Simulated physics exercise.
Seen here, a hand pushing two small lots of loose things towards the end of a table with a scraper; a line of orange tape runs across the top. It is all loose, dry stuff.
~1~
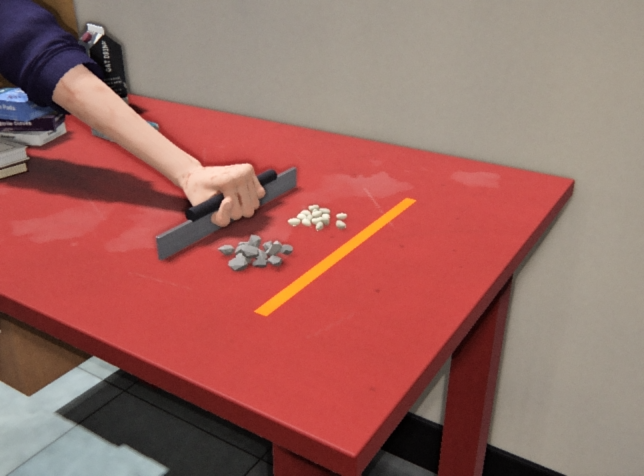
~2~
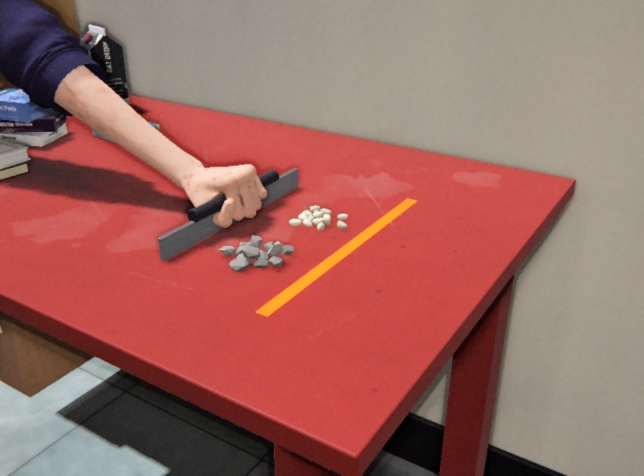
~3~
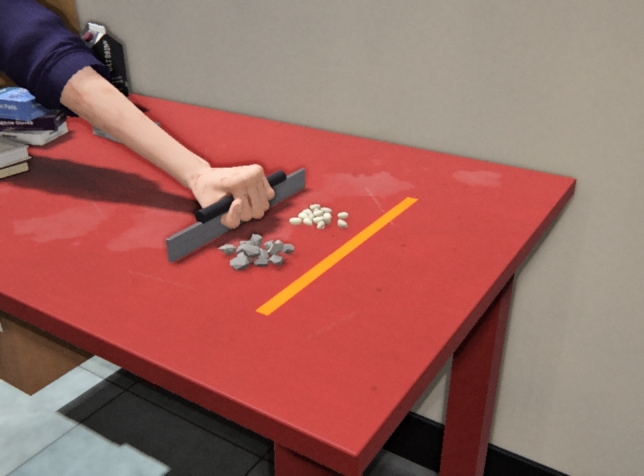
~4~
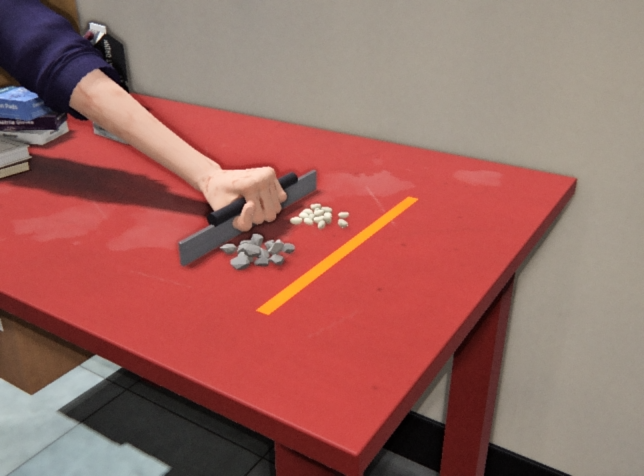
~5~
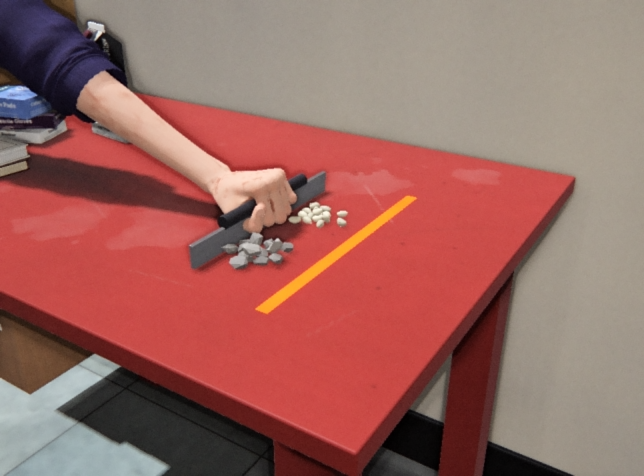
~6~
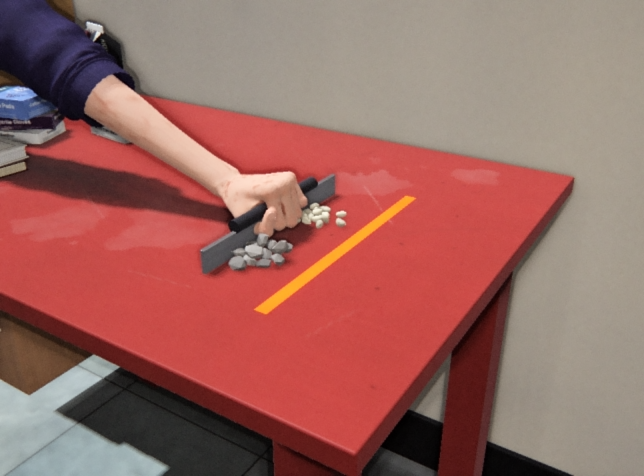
The clip shows a hand holding a scraper on a red table beside grey gravel and a few white beans, then sliding it slowly rightward up against both small piles, which lie short of a strip of orange tape.
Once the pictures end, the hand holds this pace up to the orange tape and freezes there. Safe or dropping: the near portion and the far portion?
Near portion: It keeps clear of the drop. Far portion: It keeps clear of the drop.
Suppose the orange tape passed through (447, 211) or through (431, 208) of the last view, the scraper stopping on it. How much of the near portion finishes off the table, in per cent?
In turn 0 and 0 in a hundred.
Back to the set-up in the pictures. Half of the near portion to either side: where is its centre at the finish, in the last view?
Near (334, 276).
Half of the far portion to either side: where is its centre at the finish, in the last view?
Near (382, 233).
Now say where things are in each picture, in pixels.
The first frame shows scraper (170, 242), at rest; orange tape (406, 204), well back from the edge; edge at (487, 291); near portion (261, 255), a few bits of gravel; far portion (310, 218), a few white beans.
The second frame shows scraper (172, 243); far portion (311, 219).
The third frame shows scraper (180, 244); near portion (262, 254).
The fourth frame shows scraper (192, 247); far portion (312, 217).
The fifth frame shows scraper (203, 250); near portion (261, 253).
The sixth frame shows scraper (214, 254); orange tape (405, 202); edge at (487, 289); near portion (266, 254), roughly half pushed along; far portion (311, 217).
Then, 0.39 s later than the last frame, scraper still moving, near (315, 218); near portion all on the table, its front near (315, 271); far portion all on the table, its front near (359, 227).
Then, 0.79 s later than the last frame, scraper stopped at the orange tape; near portion all on the table, its front near (355, 284); far portion all on the table, its front near (392, 234).
Then, 1.07 s later than the last frame, scraper stopped at the orange tape; near portion all on the table, its front near (355, 284); far portion all on the table, its front near (396, 245).
When it is over, scraper stopped at the orange tape; near portion all on the table, its front near (355, 284); far portion all on the table, its front near (396, 245).
